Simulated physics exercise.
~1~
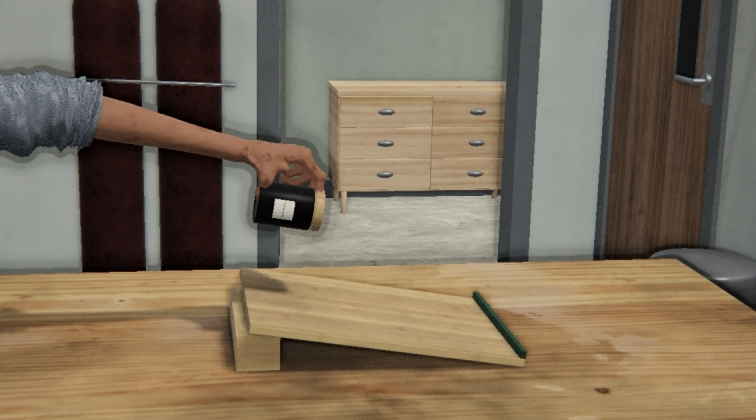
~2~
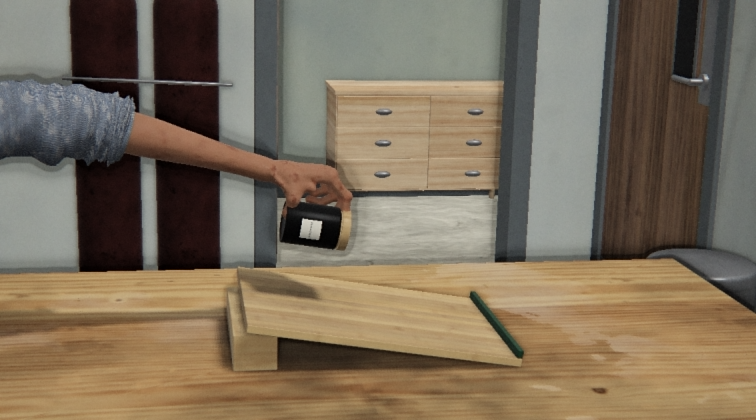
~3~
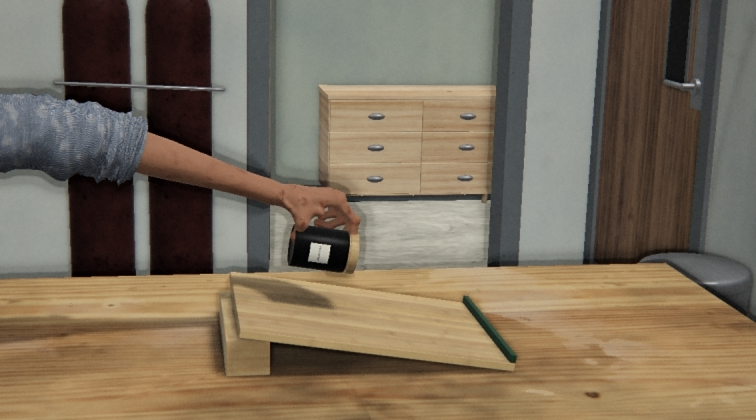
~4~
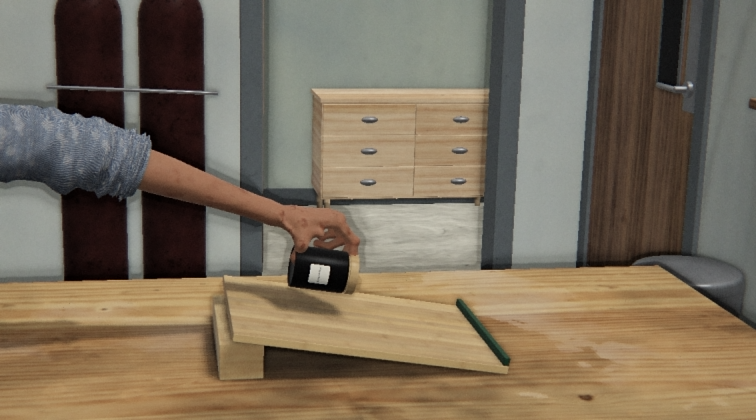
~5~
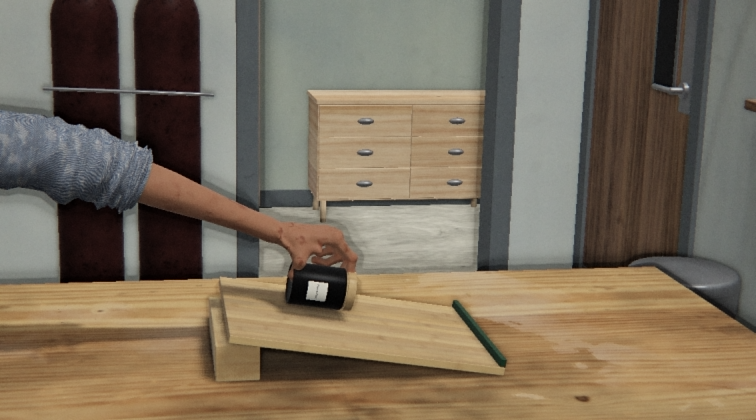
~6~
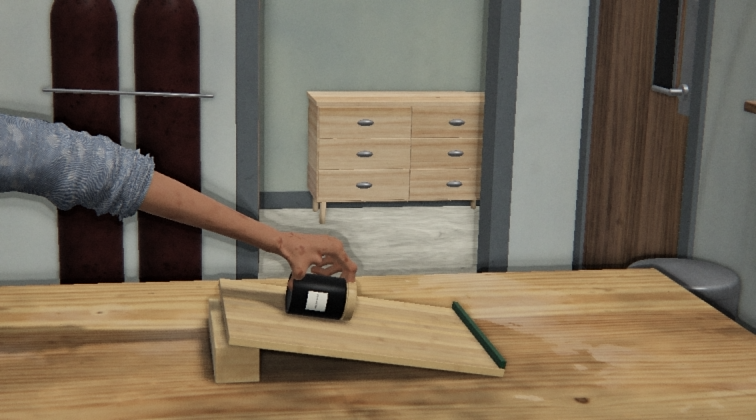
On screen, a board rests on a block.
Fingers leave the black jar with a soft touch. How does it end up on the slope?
Seems it's rooted there, really.
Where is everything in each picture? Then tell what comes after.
The first frame shows still above its spot; black jar (289, 206).
The second frame shows still above its spot; black jar (315, 225).
The third frame shows still above its spot; black jar (323, 249).
The fourth frame shows still above its spot; black jar (323, 270).
The fifth frame shows still above its spot; black jar (321, 287).
The sixth frame shows in place under the hand; black jar (321, 297).
Then, 0.20 s after the last picture, nothing has stirred.
Then, 0.40 s after the last picture, black jar resting near (321, 297).
At rest, it is in place. Seen from the same camera at the end, black jar near (321, 297). The black jar stays where it is put.
